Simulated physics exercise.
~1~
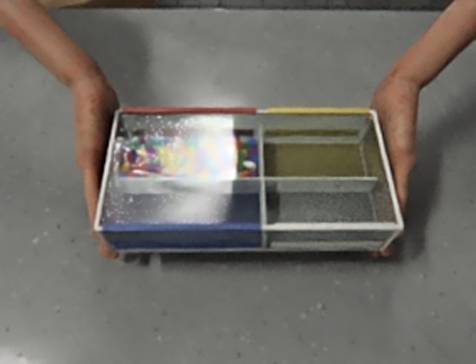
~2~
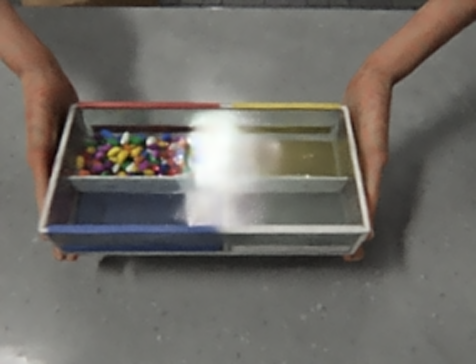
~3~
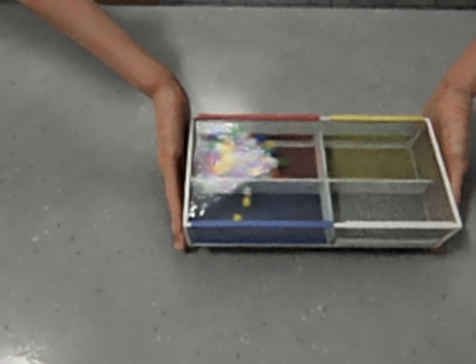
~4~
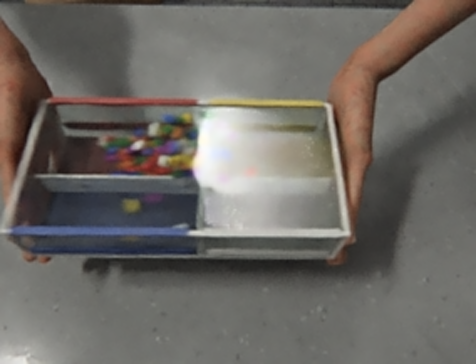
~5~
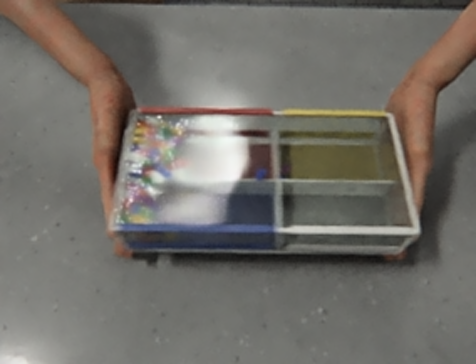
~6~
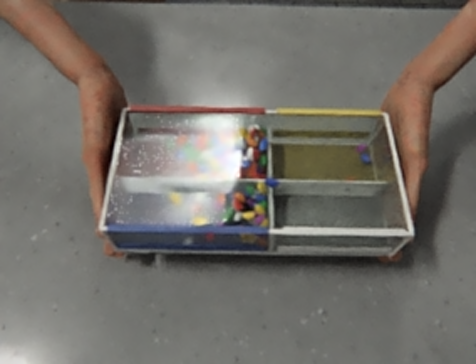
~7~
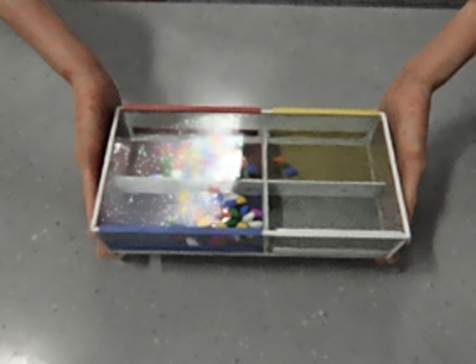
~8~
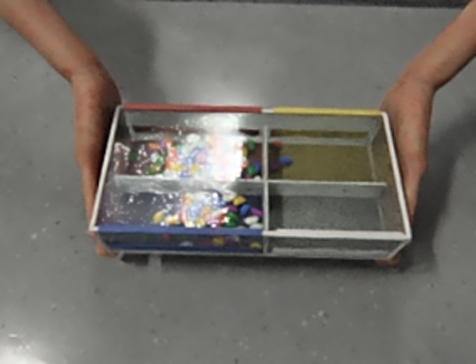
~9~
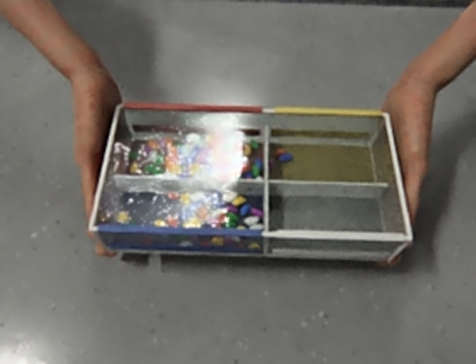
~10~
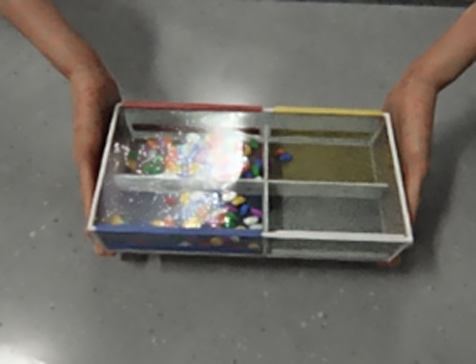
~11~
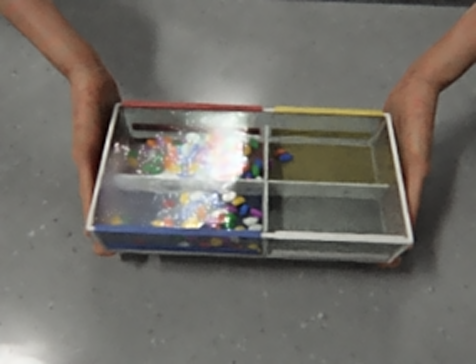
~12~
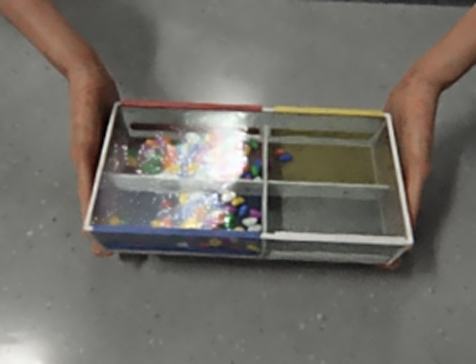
Two hands shook a clear-lidded, four-part box from side to side, sending colorful jelly beans out of the red section, then held it still with beans mostly in the red and blue sections and a few in the yellow.
